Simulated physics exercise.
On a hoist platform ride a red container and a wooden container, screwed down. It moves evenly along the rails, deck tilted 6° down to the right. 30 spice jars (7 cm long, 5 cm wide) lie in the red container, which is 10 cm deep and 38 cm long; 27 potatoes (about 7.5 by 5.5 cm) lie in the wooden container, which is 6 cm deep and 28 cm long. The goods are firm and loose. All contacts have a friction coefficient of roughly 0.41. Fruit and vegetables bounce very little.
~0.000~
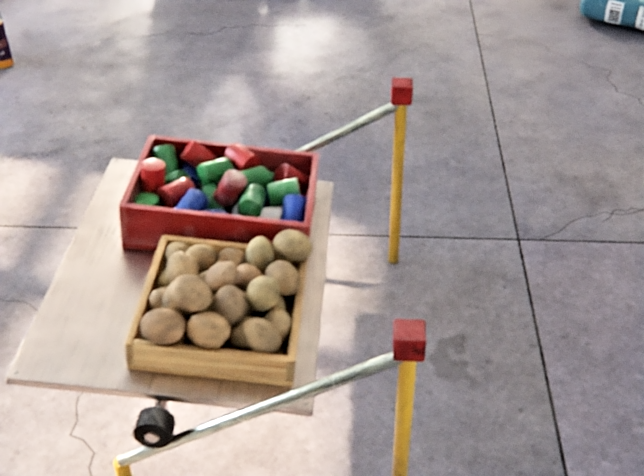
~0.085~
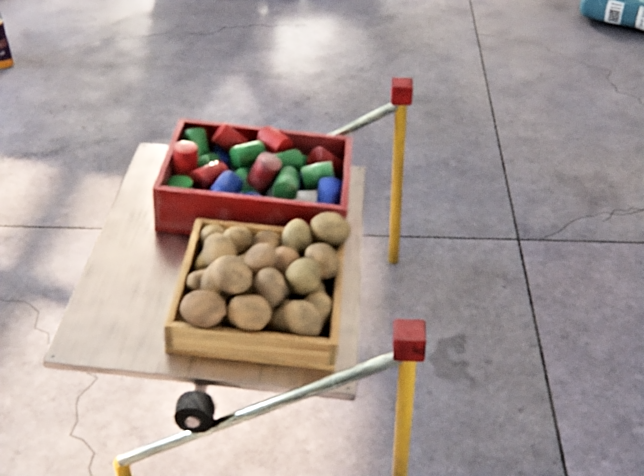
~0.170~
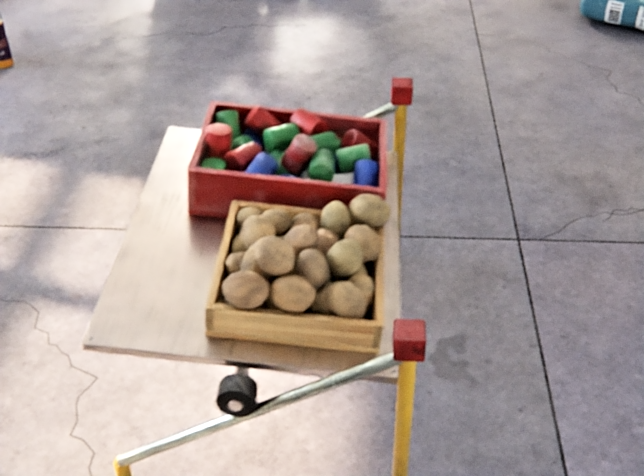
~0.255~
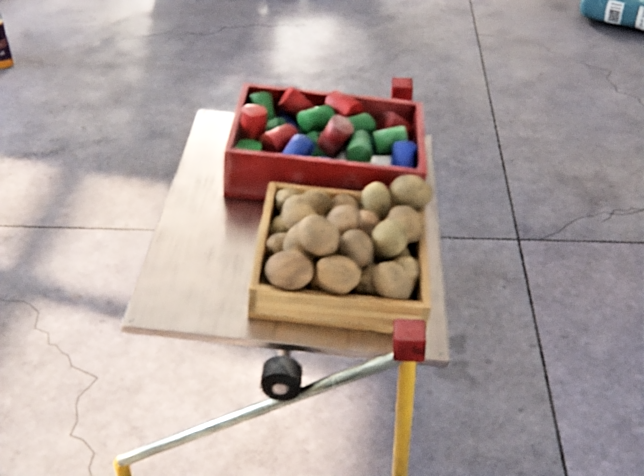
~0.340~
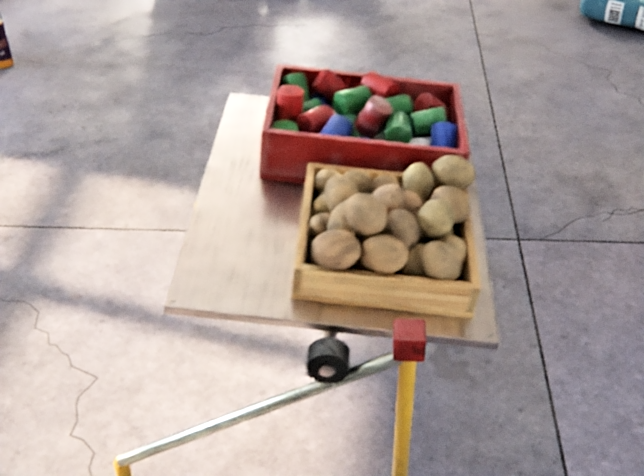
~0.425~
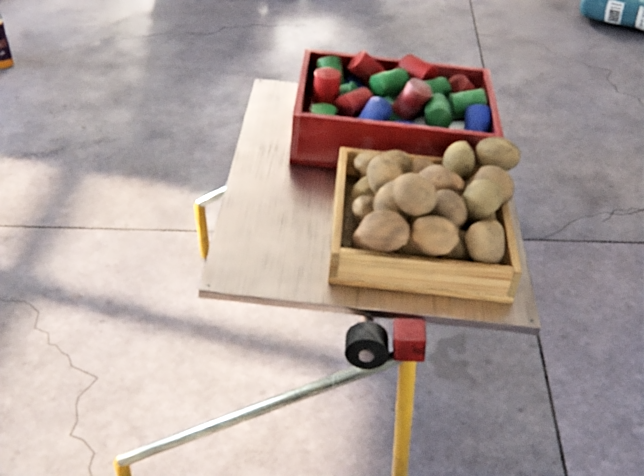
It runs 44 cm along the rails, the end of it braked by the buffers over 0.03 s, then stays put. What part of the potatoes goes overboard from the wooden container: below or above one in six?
Out of the wooden container go more than one in six of the potatoes.
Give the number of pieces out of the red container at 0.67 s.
About: Red container 0.
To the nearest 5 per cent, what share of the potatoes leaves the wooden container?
Some 35 per cent of them.
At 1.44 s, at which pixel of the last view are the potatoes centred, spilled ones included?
Around (461, 215).
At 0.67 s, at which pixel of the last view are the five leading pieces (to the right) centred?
Near (561, 244).
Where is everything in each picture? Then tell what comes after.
In the first frame (we follow the rim corner now nearest the camera), wooden container at (133, 341); red container at (125, 205); 0 cm up the rails; nothing out yet.
Wooden container at (172, 324); red container at (159, 187); 9 cm up the rails, in the second frame.
Wooden container at (214, 306); red container at (194, 169); 18 cm up the rails, in the third frame.
Wooden container at (257, 287); red container at (231, 150); 28 cm up the rails, in the fourth frame.
Wooden container at (303, 267); red container at (269, 130); 37 cm up the rails, in the fifth frame.
Wooden container at (340, 250); red container at (300, 114); 44 cm up the rails; nothing out yet, in the sixth frame.
After 0.51 s, 0 of 30 out of the red container and 3 of 27 out of the wooden container.
After 0.67 s, 0 of 30 out of the red container and 7 of 27 out of the wooden container.
After 0.89 s, 0 of 30 out of the red container and 9 of 27 out of the wooden container.
When it is over (at 1.44 s), 0 of 30 out of the red container and 10 of 27 out of the wooden container. Asked share, 10 of 27, 37 per cent.
